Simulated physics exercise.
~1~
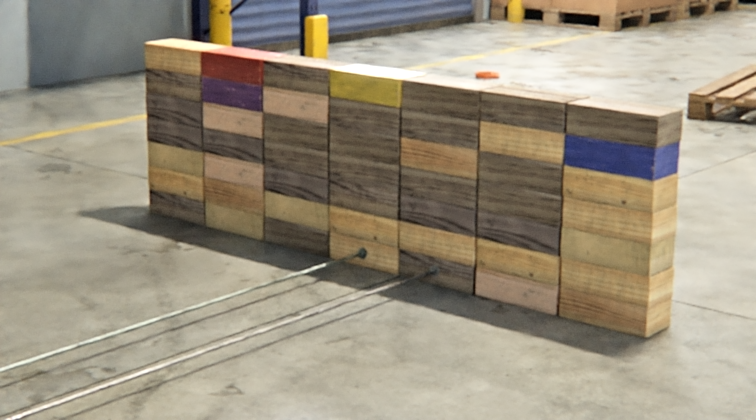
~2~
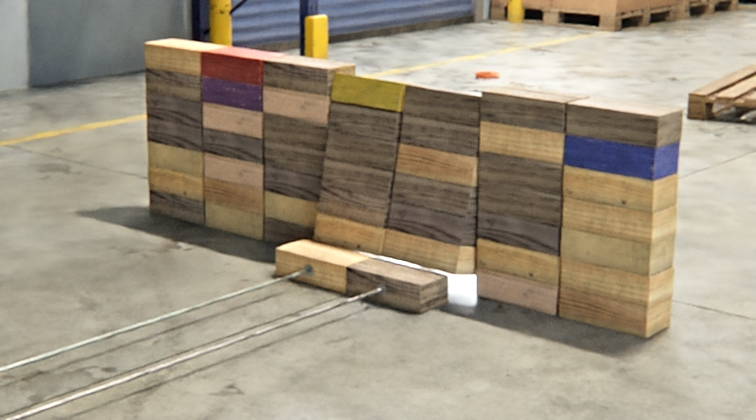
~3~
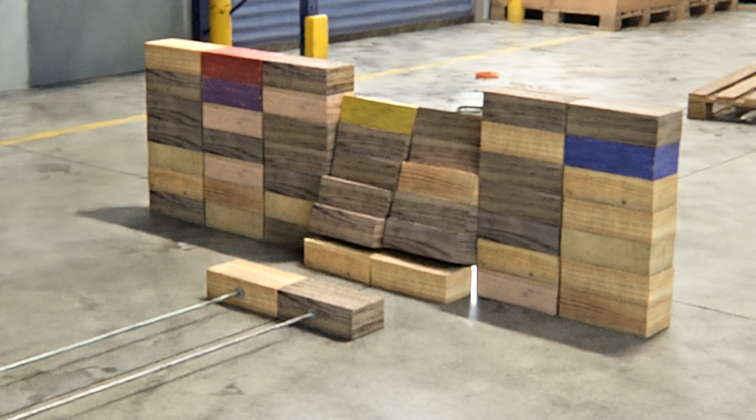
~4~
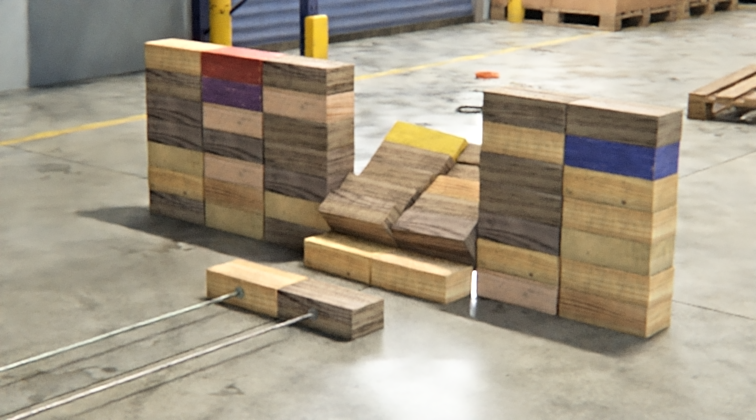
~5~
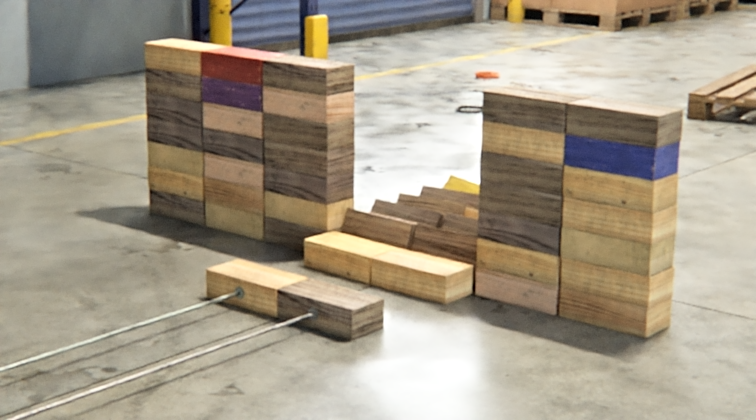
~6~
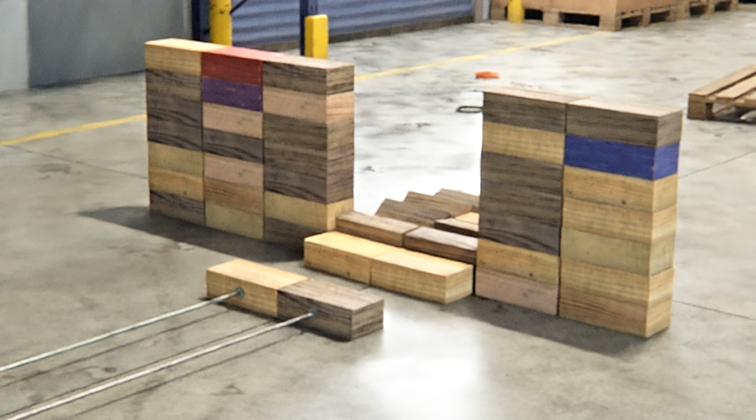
To begin with, a wall of wooden blocks stands in straight columns on a concrete floor, with two thin rods reaching in from the left to a neighbouring pair near its base. The rods draw the two blocks out toward the lower left, and the columns above tilt and sink. The pair stops clear of the wall while the stacks behind lean further back, the yellow block riding on top. They topple away through the gap and spread behind two pale blocks still on the floor. Finally the yellow block is out of sight, while the red, purple and blue blocks remain in the standing sections.
